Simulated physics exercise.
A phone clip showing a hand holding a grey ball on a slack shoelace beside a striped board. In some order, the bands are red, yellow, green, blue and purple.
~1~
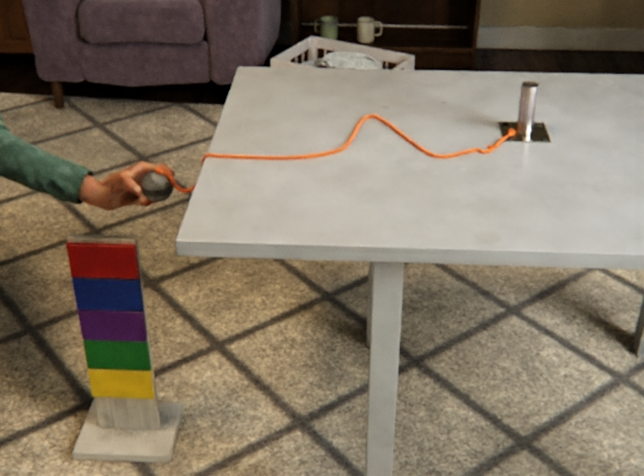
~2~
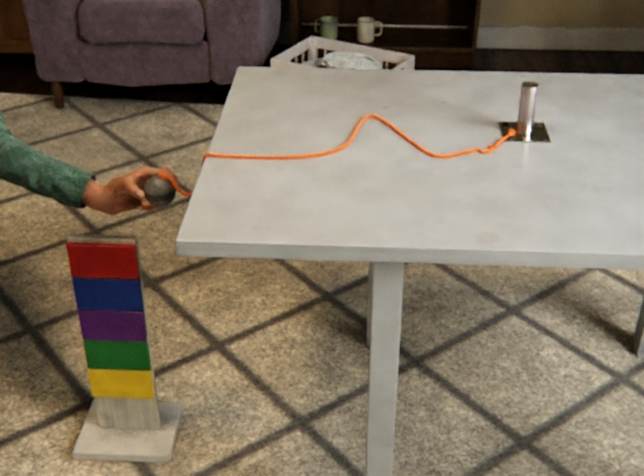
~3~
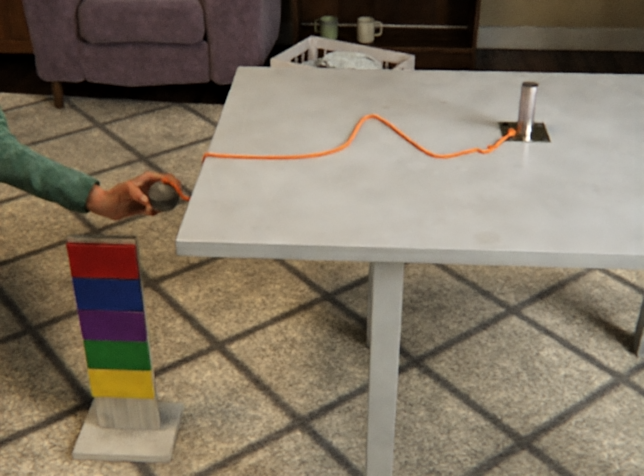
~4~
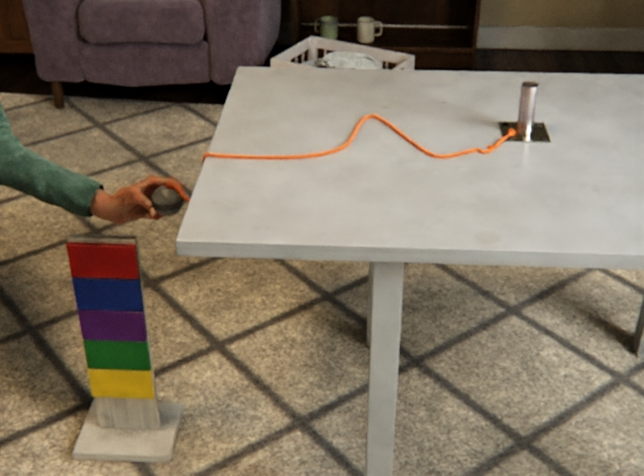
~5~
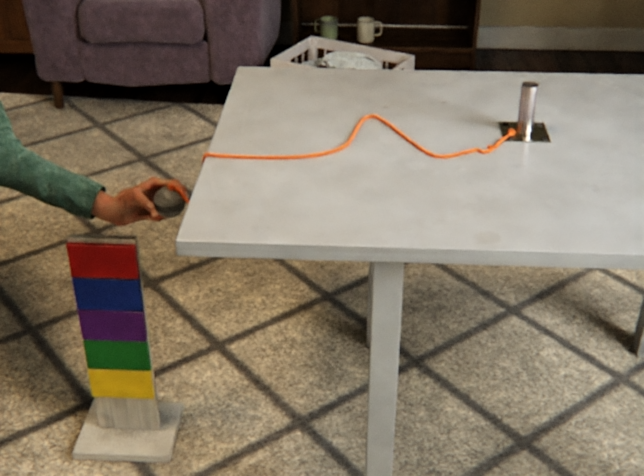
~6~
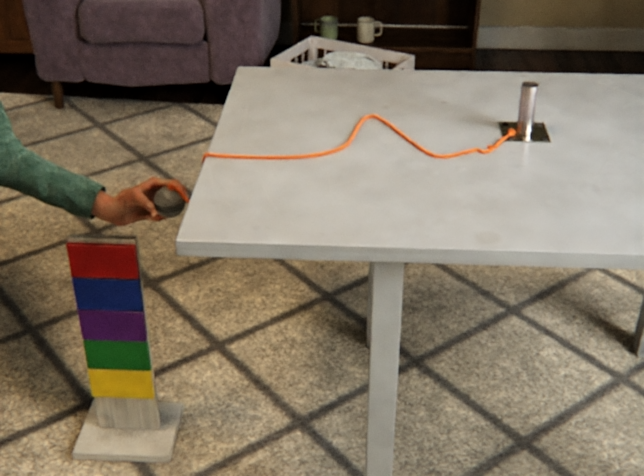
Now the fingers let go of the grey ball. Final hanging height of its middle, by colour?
Green band.
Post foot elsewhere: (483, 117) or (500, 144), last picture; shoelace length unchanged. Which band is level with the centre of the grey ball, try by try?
Taking the two spots in turn: Yellow, then yellow.
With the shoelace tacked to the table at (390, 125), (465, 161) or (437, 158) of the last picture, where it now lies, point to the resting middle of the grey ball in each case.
Result per try (px, approx.): (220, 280); (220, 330); (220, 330).
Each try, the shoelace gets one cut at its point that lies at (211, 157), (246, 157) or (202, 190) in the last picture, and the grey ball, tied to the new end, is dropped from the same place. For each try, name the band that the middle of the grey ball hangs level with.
Blue; red; purple.
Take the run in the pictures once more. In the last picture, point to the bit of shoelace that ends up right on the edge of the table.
The point at (349, 142).
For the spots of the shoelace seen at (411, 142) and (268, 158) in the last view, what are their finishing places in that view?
The first lands at (354, 137), while the second lands at (218, 223).
Soon after, ball near (244, 332); level with green.
After that, ball near (219, 349); level with green.
In the end, ball near (228, 348); level with green. Its centre hangs level with the green band.
